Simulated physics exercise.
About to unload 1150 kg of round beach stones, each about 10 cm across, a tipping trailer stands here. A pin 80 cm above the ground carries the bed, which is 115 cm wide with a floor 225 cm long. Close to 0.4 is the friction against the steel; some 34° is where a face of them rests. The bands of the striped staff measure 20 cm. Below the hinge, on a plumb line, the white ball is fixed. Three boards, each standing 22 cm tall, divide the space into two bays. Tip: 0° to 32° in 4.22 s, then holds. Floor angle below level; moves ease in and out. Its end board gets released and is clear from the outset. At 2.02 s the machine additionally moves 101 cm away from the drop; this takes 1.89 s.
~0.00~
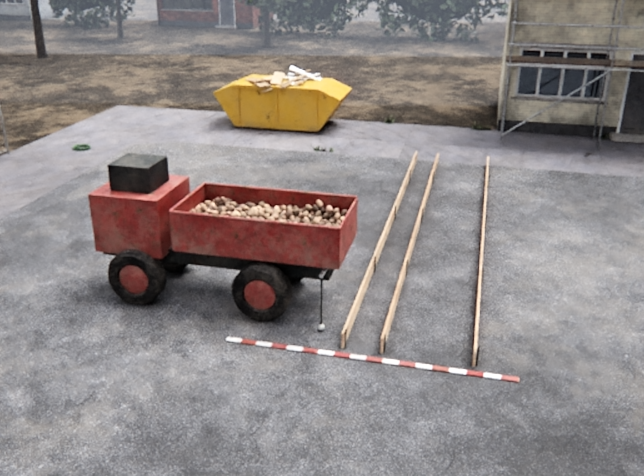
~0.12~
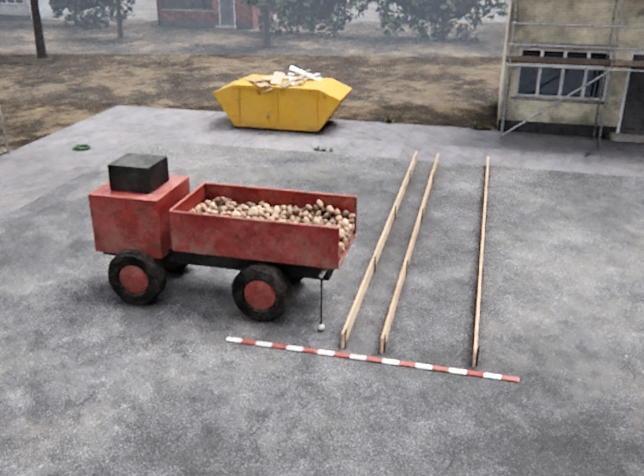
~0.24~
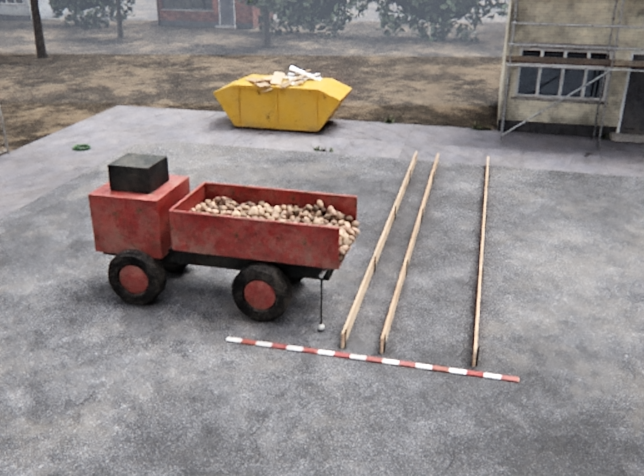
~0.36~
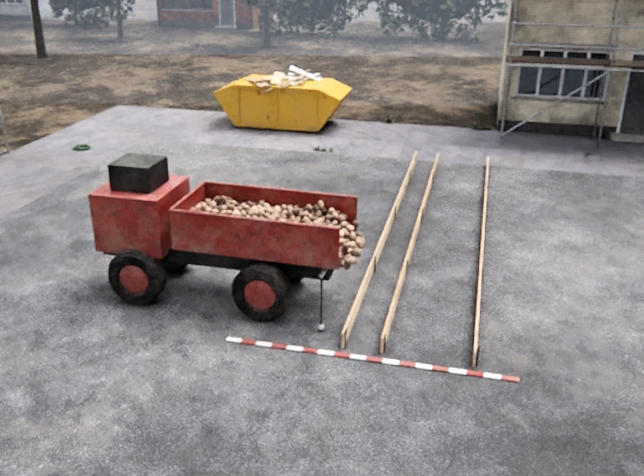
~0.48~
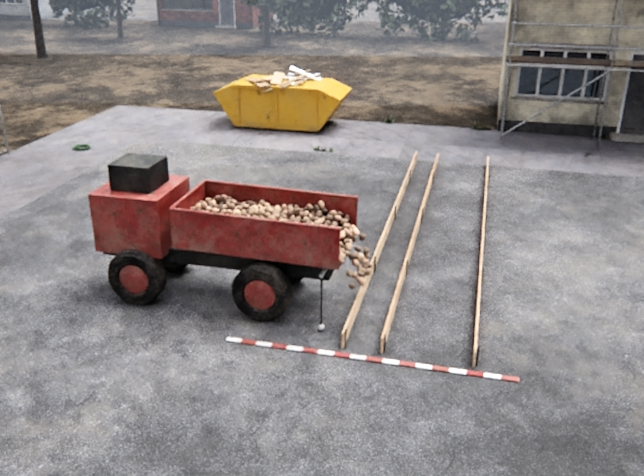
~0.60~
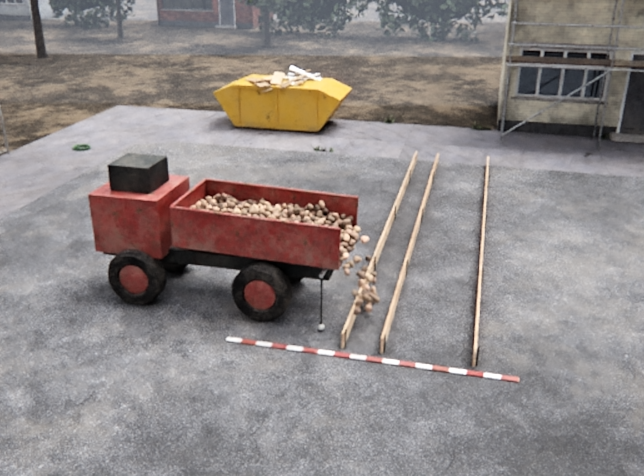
Round beach stones trickling from the open right end of a red trailer, dropping to the ground around the nearest wooden board.
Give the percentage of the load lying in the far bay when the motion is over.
Close to 0 in a hundred.
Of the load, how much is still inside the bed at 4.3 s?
0%, roughly.
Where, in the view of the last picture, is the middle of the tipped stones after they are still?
The middle should be near (334, 299).
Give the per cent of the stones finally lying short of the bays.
Roughly 75 percent of it.
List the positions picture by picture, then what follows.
The bed is at 0°, its lip at (338, 269); the top of the load is at (261, 208), in the first frame.
Lip at (338, 269), floor tilted 0°, highest stones at (247, 207); the stones move at 0.0 m/s on average, in the second frame.
Lip at (339, 269), floor tilted 0°, highest stones at (247, 207); 2 % has left, in the third frame.
The bed is at 1°, its lip at (339, 269); the top of the load is at (239, 206); 2 % has left, in the fourth frame.
The bed is at 1°, its lip at (339, 269); the top of the load is at (240, 205); 3 % has left, in the fifth frame.
The bed is at 2°, its lip at (339, 269); the top of the load is at (228, 203); 4 % has left, in the sixth frame.
After 3.2 s the floor is at 27°; 41 % in the bed, 33 % short of the bays, 26 % in the near bay, 1 % in the far bay; the foremost stones are at (399, 309).
After 4.3 s the floor is at 32°; 0 % in the bed, 73 % short of the bays, 26 % in the near bay, 1 % in the far bay; the foremost stones are at (409, 317).
After 4.7 s the floor is at 32°; 0 % in the bed, 73 % short of the bays, 26 % in the near bay, 1 % in the far bay; the foremost stones are at (409, 317).
After 7.6 s the floor is at 32°; 0 % in the bed, 73 % short of the bays, 26 % in the near bay, 1 % in the far bay; the foremost stones are at (409, 317).
